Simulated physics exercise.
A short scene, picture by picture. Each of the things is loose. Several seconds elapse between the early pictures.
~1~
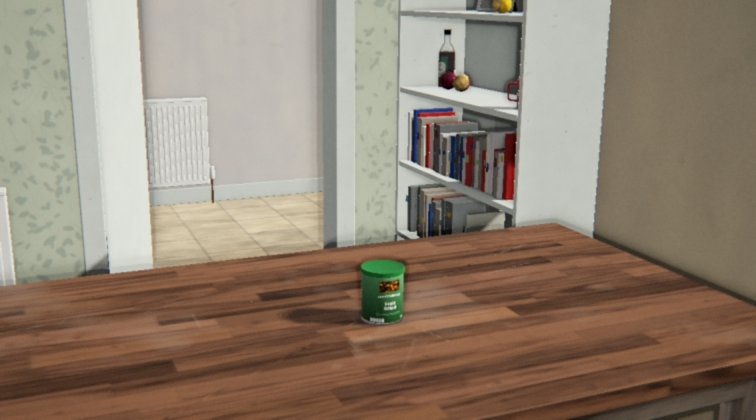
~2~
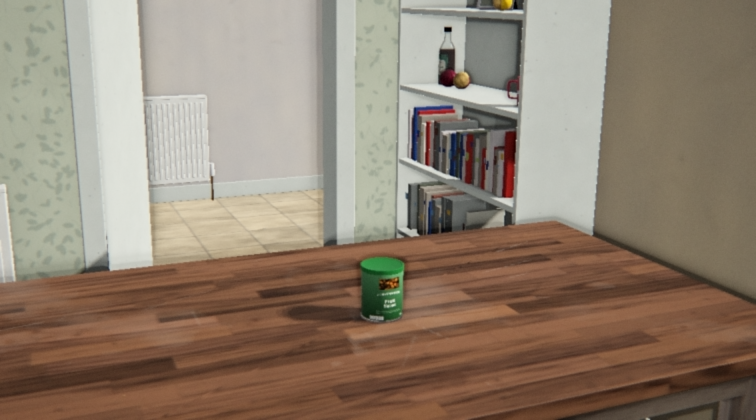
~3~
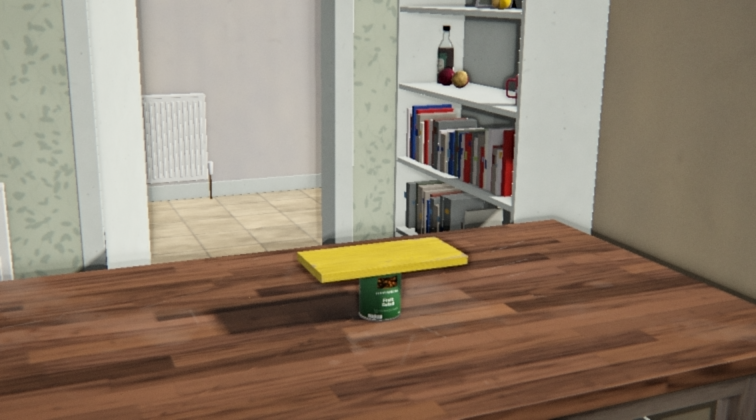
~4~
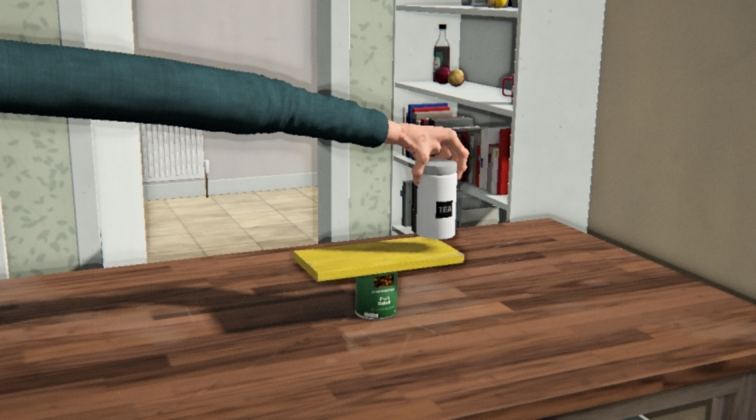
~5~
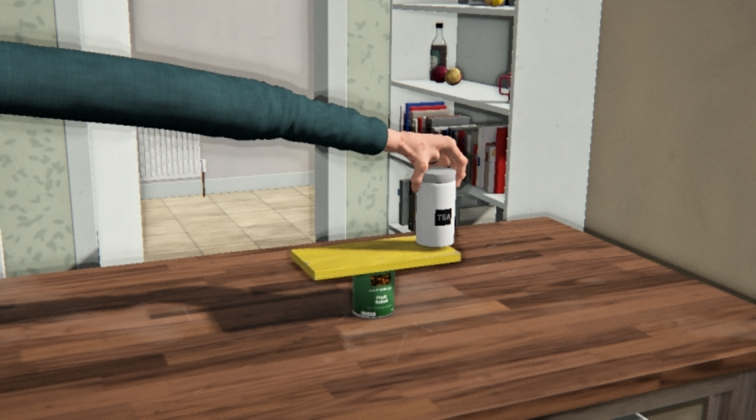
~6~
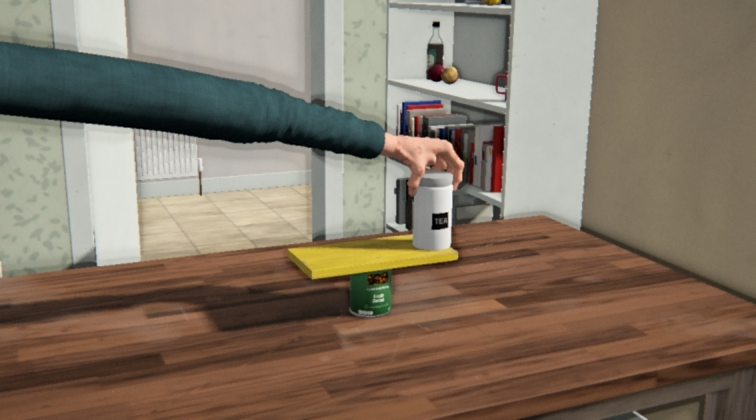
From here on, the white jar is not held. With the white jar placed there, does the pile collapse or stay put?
It collapses.
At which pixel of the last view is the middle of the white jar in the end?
Roughly pixel (490, 282) in the last picture.
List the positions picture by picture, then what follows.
The last thing is not in view yet, in the first frame.
The last thing is not in view yet, in the second frame.
The last thing is not in view yet; yellow board (382, 258), in the third frame.
On its way; white jar (437, 199); yellow board (378, 257), in the fourth frame.
On its way; white jar (436, 206); yellow board (375, 255), in the fifth frame.
In place under the hand; white jar (433, 210); yellow board (372, 254), in the sixth frame.
Then, 0.30 s past the last view, white jar now fallen; yellow board rocked 30° from its first pose.
Then, 0.40 s past the last view, yellow board rocked 60° from its first pose.
Then, 0.50 s past the last view, yellow board rocked 67° from its first pose.
Then, 0.80 s past the last view, yellow board rocked 38° from its first pose.
Finally, fallen, white jar; down or leaning hard in the stack, yellow board; green tin still in place. Final places as the last picture's camera would see them, white jar near (490, 282). The stack loses its balance.
